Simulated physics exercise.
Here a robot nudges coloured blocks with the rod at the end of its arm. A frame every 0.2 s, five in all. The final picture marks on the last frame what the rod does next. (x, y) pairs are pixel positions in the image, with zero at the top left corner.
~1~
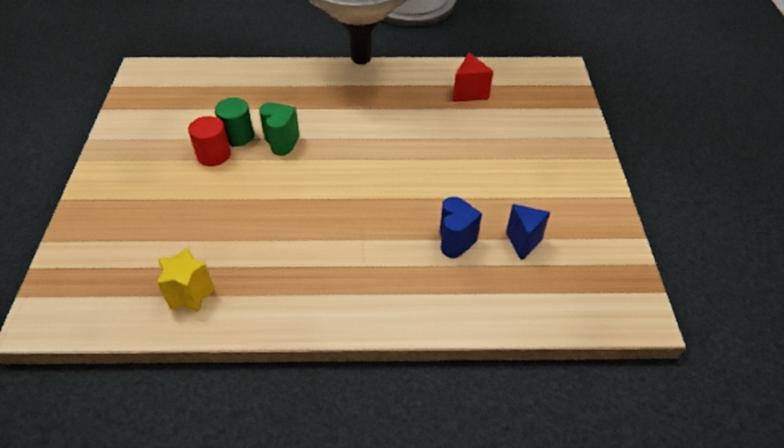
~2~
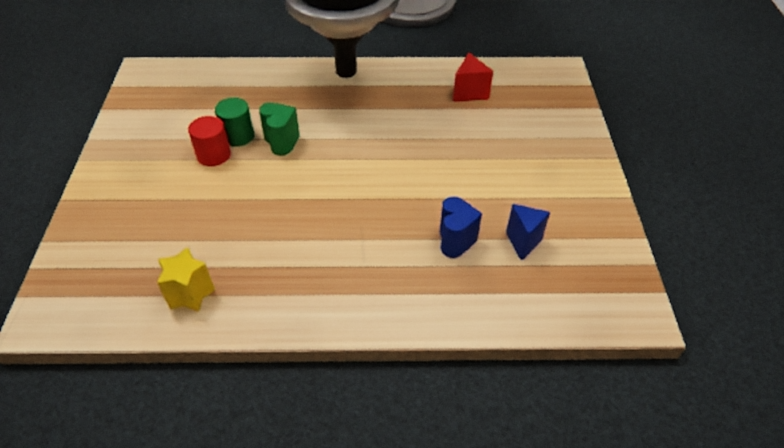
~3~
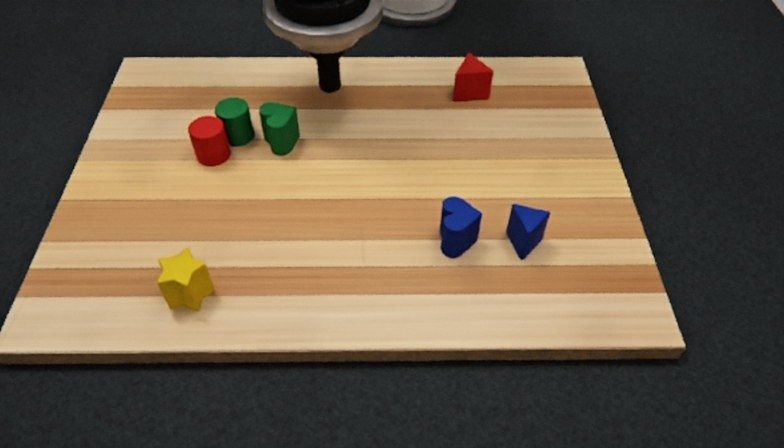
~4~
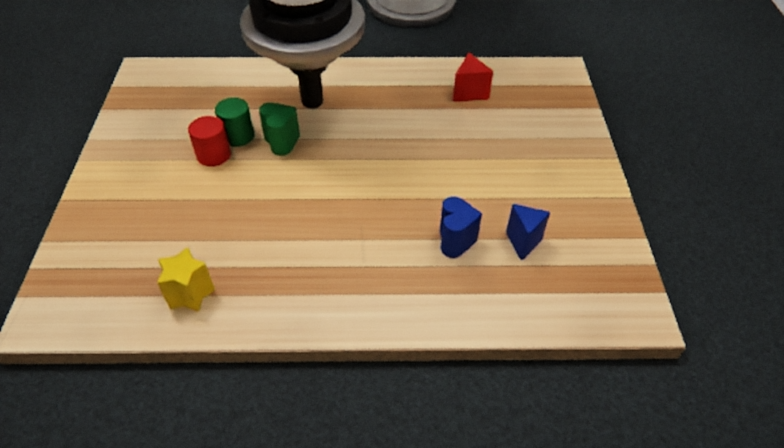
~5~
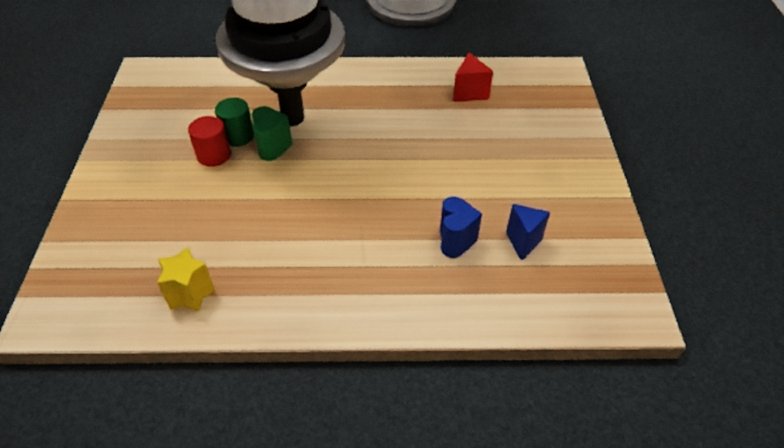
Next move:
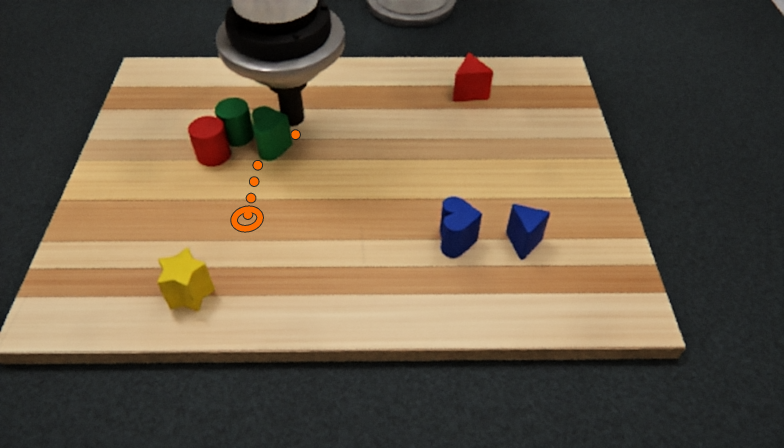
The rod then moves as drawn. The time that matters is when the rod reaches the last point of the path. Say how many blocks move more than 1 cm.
I predict one.
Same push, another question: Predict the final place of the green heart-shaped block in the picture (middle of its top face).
Around pixel (221, 142).
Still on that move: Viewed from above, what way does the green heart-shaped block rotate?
It twists with the clock when seen from above.
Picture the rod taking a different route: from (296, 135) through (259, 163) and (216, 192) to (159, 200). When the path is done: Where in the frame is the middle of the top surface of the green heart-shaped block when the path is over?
The middle of its top is at (182, 150).
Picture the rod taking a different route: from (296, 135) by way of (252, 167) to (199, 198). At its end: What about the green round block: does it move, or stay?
The green round block keeps its place.
Path on the board, from (296, 135) via (263, 155) and (254, 185), ending at (247, 219).
The first path, step by step. One third of the way, rod at (260, 141); green round block at (228, 107); green heart-shaped block at (230, 136), turned 40° clockwise.
Two thirds of the way, rod at (250, 171); red round block at (203, 127); green round block at (228, 107); green heart-shaped block at (221, 142), turned 55° clockwise.
At the end, rod at (243, 205); red round block at (203, 127); green round block at (228, 107); green heart-shaped block at (221, 142), turned 55° clockwise.
